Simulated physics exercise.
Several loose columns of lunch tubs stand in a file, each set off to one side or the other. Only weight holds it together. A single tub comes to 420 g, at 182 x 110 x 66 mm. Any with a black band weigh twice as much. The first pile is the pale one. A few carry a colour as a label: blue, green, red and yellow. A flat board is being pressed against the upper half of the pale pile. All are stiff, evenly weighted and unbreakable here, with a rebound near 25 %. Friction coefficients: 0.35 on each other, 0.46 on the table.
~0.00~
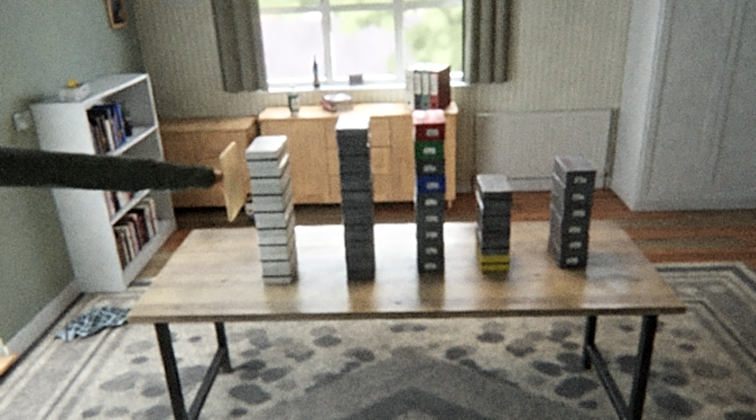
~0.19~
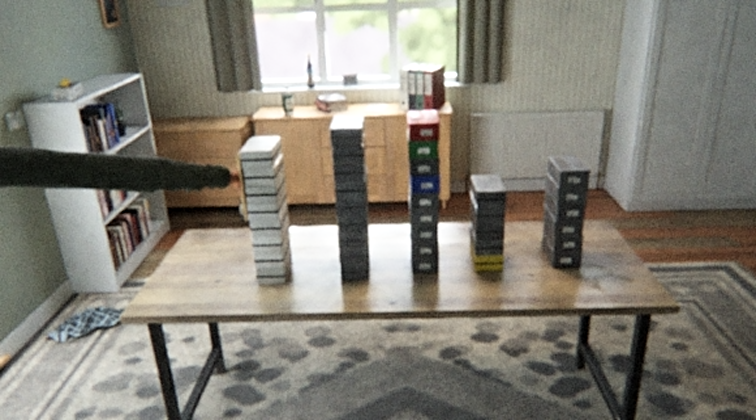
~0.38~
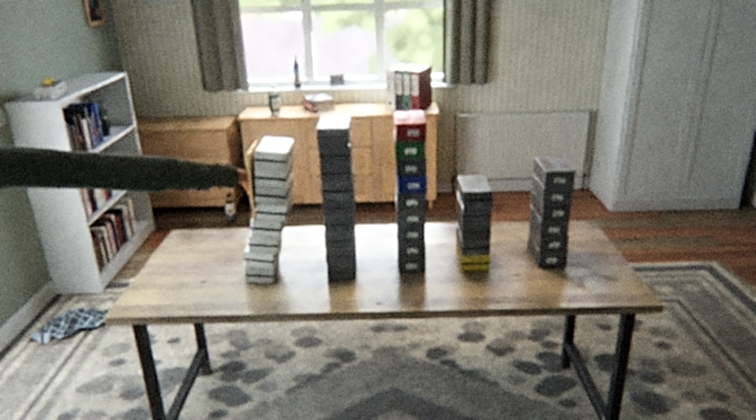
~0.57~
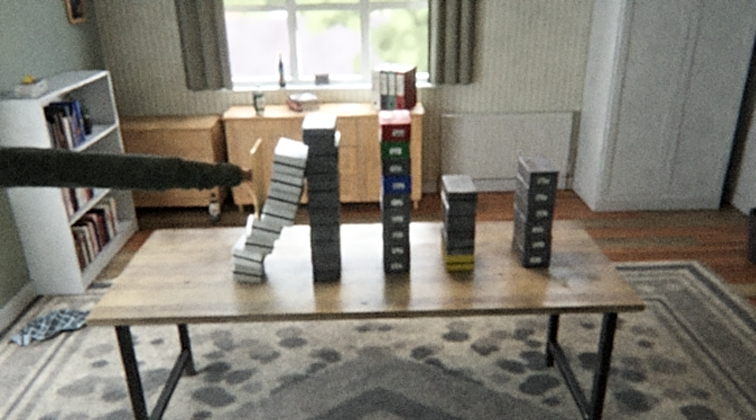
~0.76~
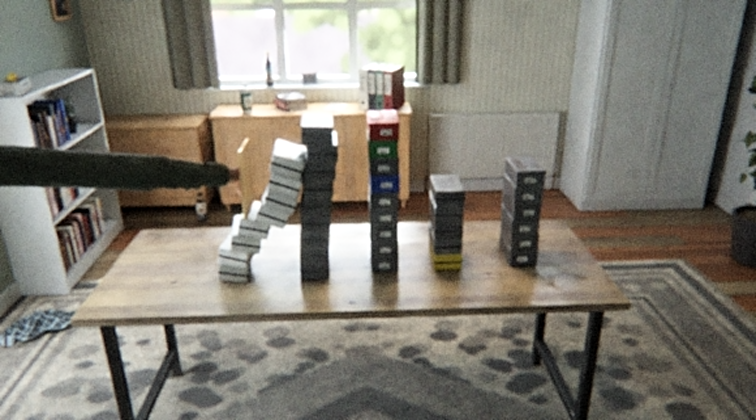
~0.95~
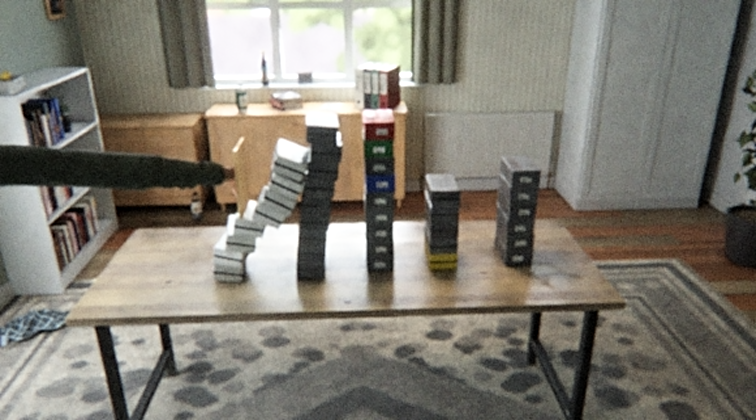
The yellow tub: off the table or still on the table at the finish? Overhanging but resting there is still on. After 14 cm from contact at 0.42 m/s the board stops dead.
The yellow tub is still on top.
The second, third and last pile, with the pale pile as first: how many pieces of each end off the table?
Pieces: Second 0, third 3, last 4.
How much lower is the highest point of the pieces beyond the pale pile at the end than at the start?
Some 29 cm lower.
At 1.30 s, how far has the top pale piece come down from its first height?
Some 12 cm lower.
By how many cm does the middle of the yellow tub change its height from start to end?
About 2 cm higher.
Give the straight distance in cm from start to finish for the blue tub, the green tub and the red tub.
Moved: Blue 36, green 176, red 204.
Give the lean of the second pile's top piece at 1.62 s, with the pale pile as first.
About 20°.
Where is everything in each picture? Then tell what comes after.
In the first frame (places mark the middle of the side facing us; the camera pans a little), board (225, 181) 8 cm short; yellow tub (495, 264); blue tub (432, 185); green tub (429, 150); the rest undisturbed.
The second frame shows board (241, 180) 4 mm short; yellow tub (489, 264).
The third frame shows board (250, 180) 8 cm in, top of the pale pile leaning 6°; yellow tub (476, 264); the rest undisturbed.
The fourth frame shows board (254, 179) 14 cm in, top of the pale pile leaning 16°; yellow tub (460, 263); one has shifted.
The fifth frame shows board (241, 178) 14 cm in, stopped, top of the pale pile leaning 21°; yellow tub (448, 263); 8 disturbed, none off the table.
The sixth frame shows board (236, 177) 14 cm in, stopped, top of the pale pile leaning 25°; yellow tub (444, 262); blue tub (381, 184); green tub (378, 150); steepest lean 6°, the tub at (319, 189); 9 disturbed, none off the table.
After 1.30 s, 4 of the pale pile down; none of the 29 other tubs off the table, 14 disturbed; yellow tub unmoved; red tub shifted 57 mm.
After 1.62 s, 4 of the pale pile down; none of the 29 other tubs off the table, 19 disturbed; yellow tub unmoved; red tub leaning 26°, 59 mm lower.
After 1.98 s, 4 of the pale pile down; none of the 29 other tubs off the table, 29 disturbed; yellow tub leaning 34°; red tub leaning 11°, 14 cm lower.
After 2.64 s, 4 of the pale pile down; 6 of the 29 other tubs off the table; yellow tub leaning 34°; green tub on its side.
By the end (3.7 s), 4 of the pale pile down; 7 of the 29 other tubs off the table; yellow tub leaning 33°; green tub upside down; blue tub leaning 36°, 15 cm lower. As the last picture would show them, middles, yellow tub near (449, 246), green tub near (653, 368).
